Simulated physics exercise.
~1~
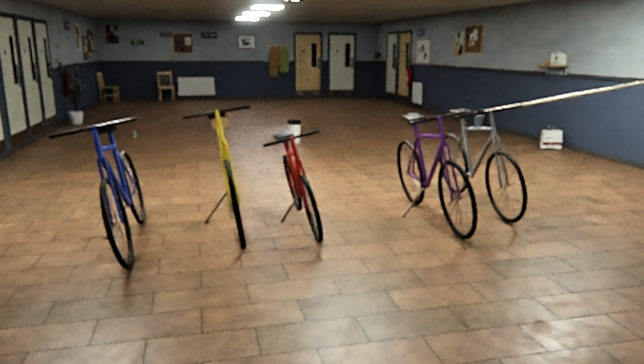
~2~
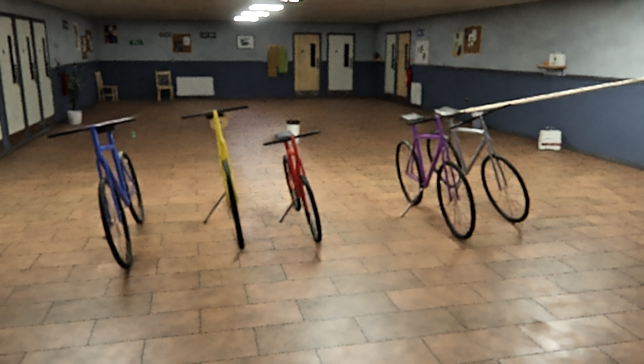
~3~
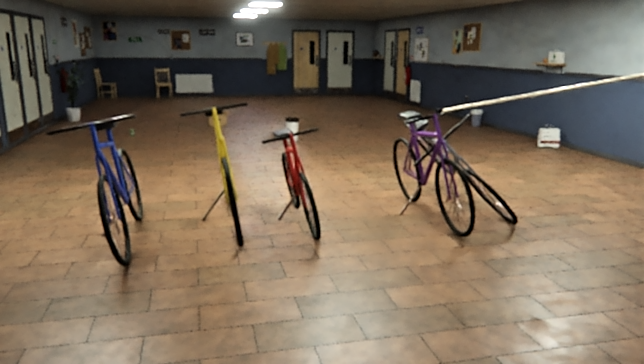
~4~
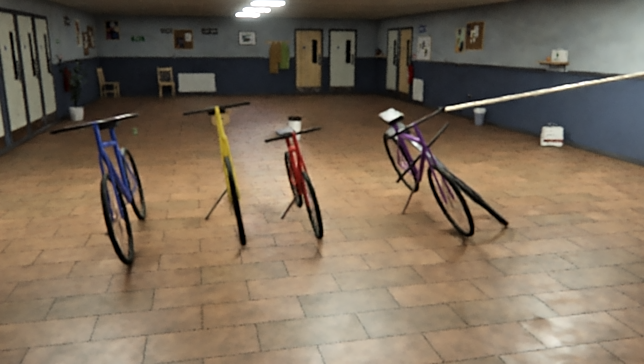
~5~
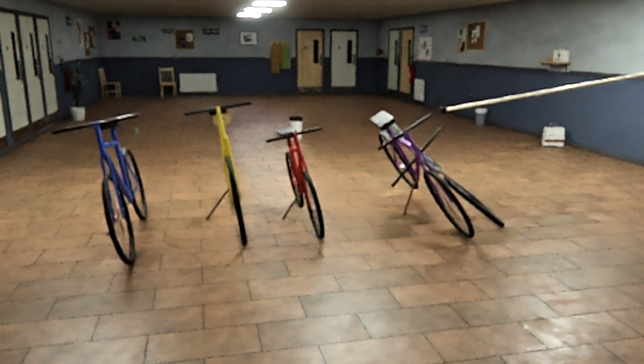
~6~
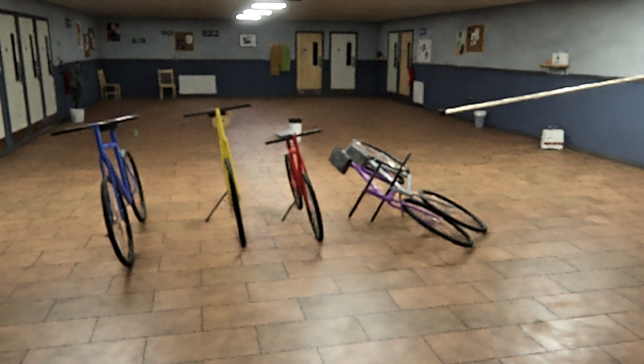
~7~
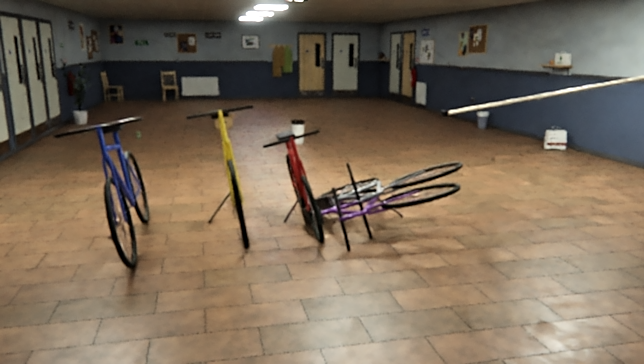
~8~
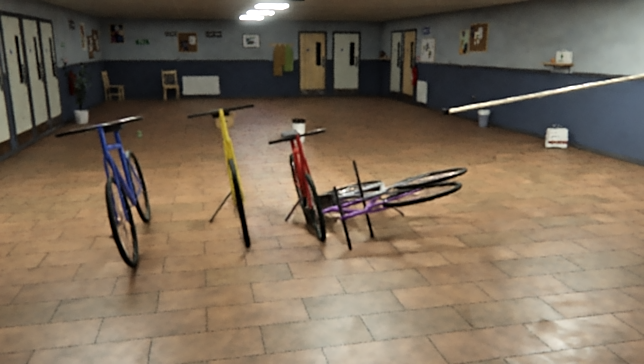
To begin with, five bikes stand side by side on a tiled floor, blue, yellow, red, purple and grey from left to right, with a pale pole reaching in from the right. The pole pushes the grey bike at its saddle, and it tips left into the purple one. The pole stops, while the purple bike leans over under the grey one. Both topple left together and drop to the floor beside the red bike. They end lying flat in a tangle, while the red, yellow and blue bikes remain standing.
